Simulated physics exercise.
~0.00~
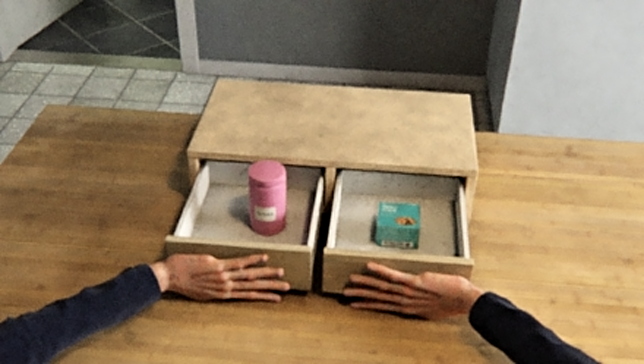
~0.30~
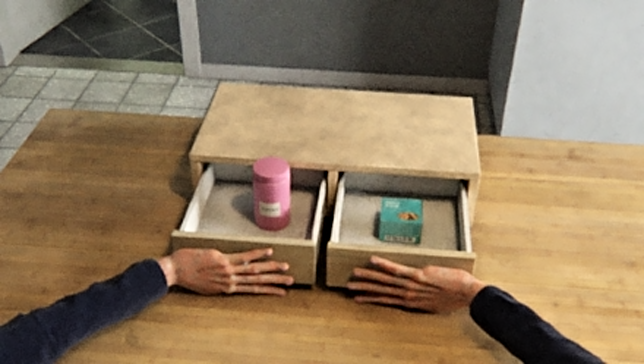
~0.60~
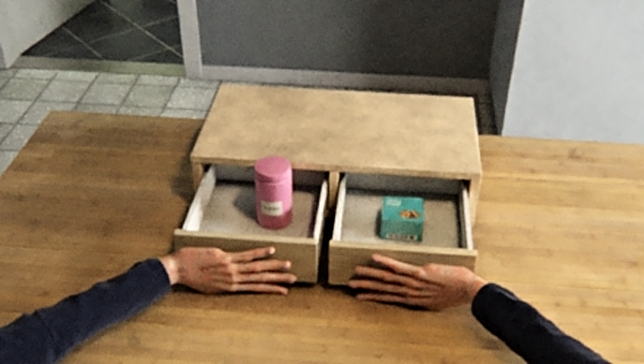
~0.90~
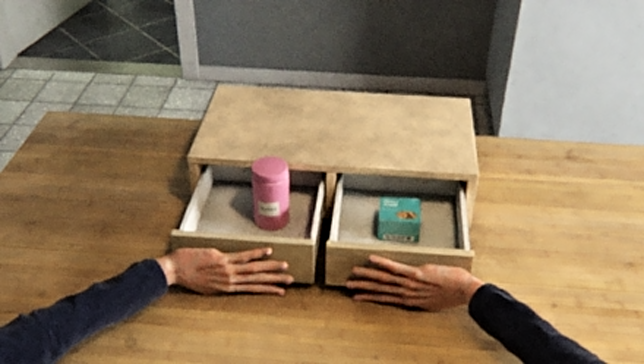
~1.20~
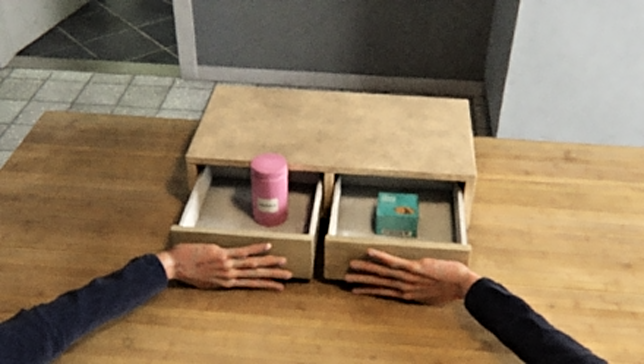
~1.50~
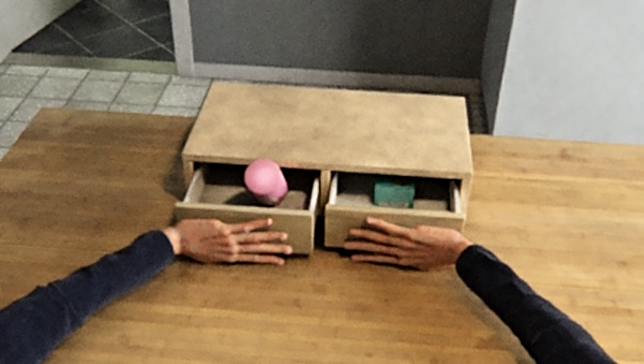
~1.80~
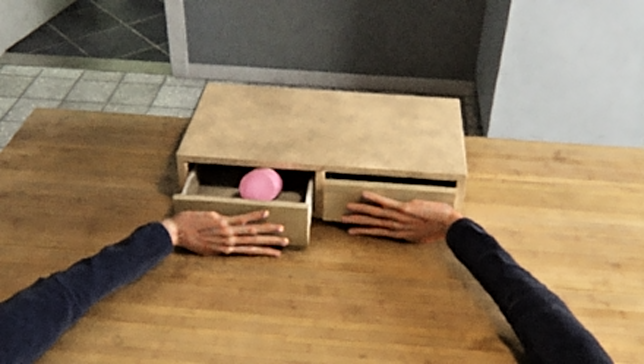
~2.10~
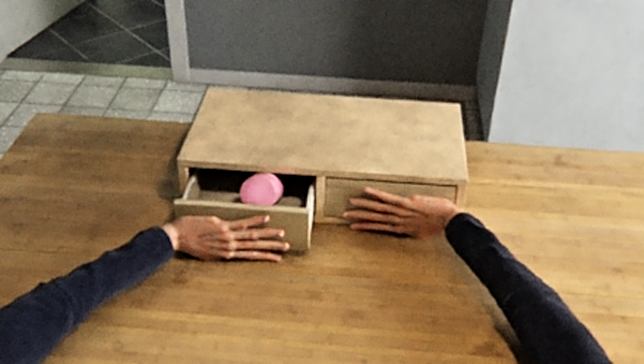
The clip opens on a low wooden cabinet with both drawers open, a pink jar standing in the left one and a small turquoise carton lying in the right. Two hands rest against the drawer fronts and begin pushing both inwards. About halfway in, the pink jar tilts forward, while the carton slips back under the cabinet top. The right drawer keeps sliding as the jar ends up on its side and the left drawer stops. Finally, the right drawer is shut with the carton out of sight, while the left stays partly open, the jar's pink end still showing.
